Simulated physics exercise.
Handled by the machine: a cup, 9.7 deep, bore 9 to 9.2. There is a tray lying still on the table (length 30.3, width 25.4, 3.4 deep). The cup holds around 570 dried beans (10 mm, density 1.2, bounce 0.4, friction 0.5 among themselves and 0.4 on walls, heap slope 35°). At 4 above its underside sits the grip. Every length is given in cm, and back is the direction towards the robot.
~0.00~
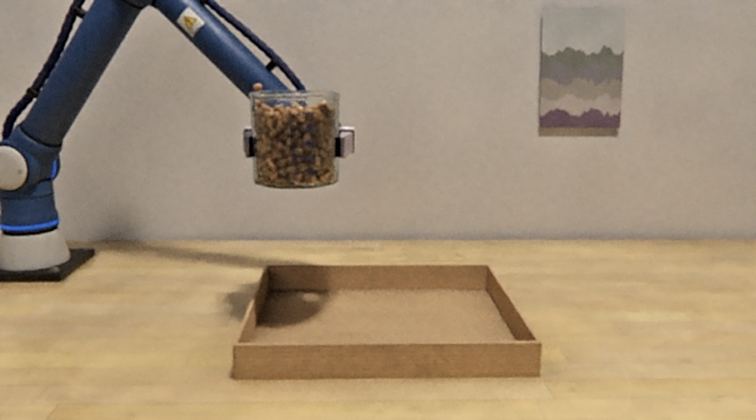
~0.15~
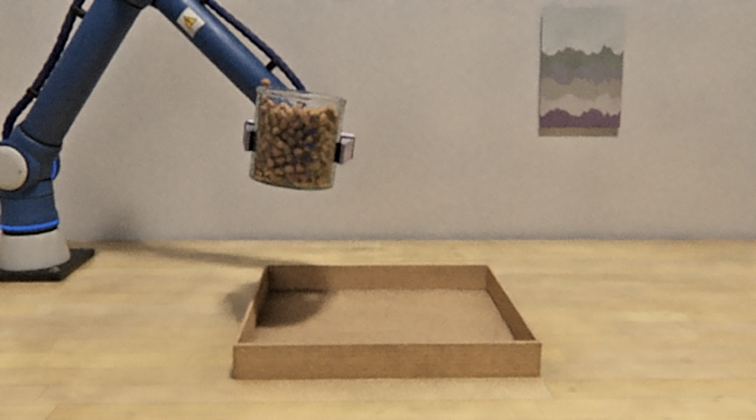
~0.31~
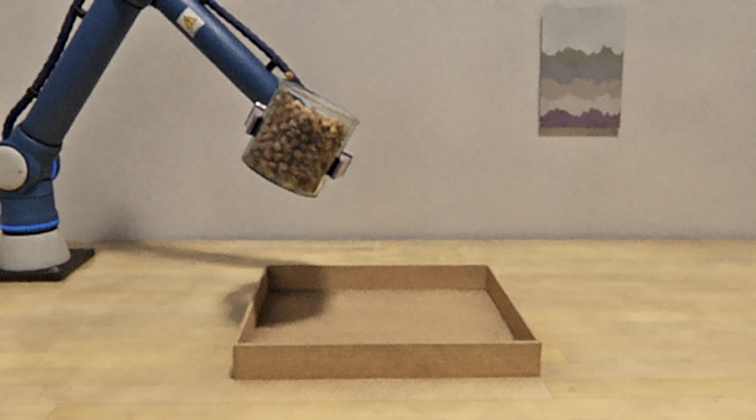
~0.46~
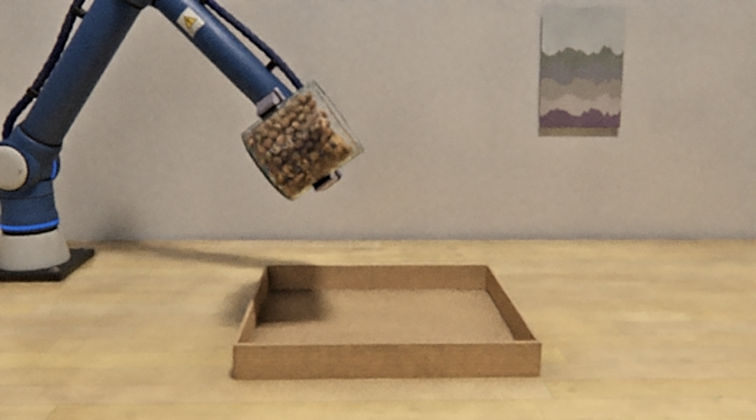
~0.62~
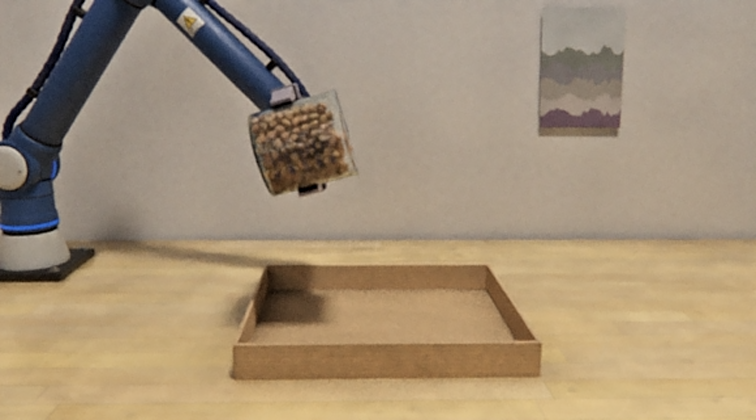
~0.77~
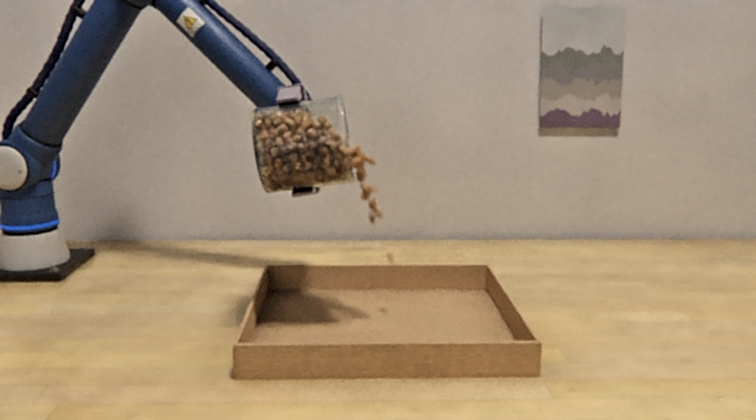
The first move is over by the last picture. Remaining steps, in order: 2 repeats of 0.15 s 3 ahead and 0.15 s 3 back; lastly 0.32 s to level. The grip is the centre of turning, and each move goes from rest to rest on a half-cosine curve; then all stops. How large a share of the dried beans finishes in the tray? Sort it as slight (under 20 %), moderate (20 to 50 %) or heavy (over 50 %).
It counts as moderate.
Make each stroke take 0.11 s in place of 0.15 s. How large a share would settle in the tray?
Then about 55 per cent.
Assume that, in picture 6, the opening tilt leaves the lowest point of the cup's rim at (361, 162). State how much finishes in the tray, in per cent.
15 %.
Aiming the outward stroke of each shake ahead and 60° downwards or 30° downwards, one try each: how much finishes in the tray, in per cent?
You'd get some 20 per cent with the first setting and some 30 per cent with the second.
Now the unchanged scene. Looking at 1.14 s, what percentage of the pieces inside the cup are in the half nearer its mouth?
Around 40 percent.
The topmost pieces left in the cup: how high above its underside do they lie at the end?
The top sits some 7.5 cm up.
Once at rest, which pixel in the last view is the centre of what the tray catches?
Middle point: About (415, 322).
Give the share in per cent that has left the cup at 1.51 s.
Around 35 percent at that moment.
After 1.14 s, tilted 82° forward, highest piece 25 above the table; 426 in the cup, 110 in the tray, 30 in flight or on a rim.
After 1.51 s, tilted 51° forward, highest piece 24 above the table; 354 in the cup, 201 in the tray, 11 in flight or on a rim.
After 1.89 s, level, highest piece 26 above the table; 353 in the cup, 213 in the tray.
After 2.94 s, level, highest piece 26 above the table; 353 in the cup, 213 in the tray.
In the end, 353 in the cup, 213 in the tray. That is 38 % in the tray.
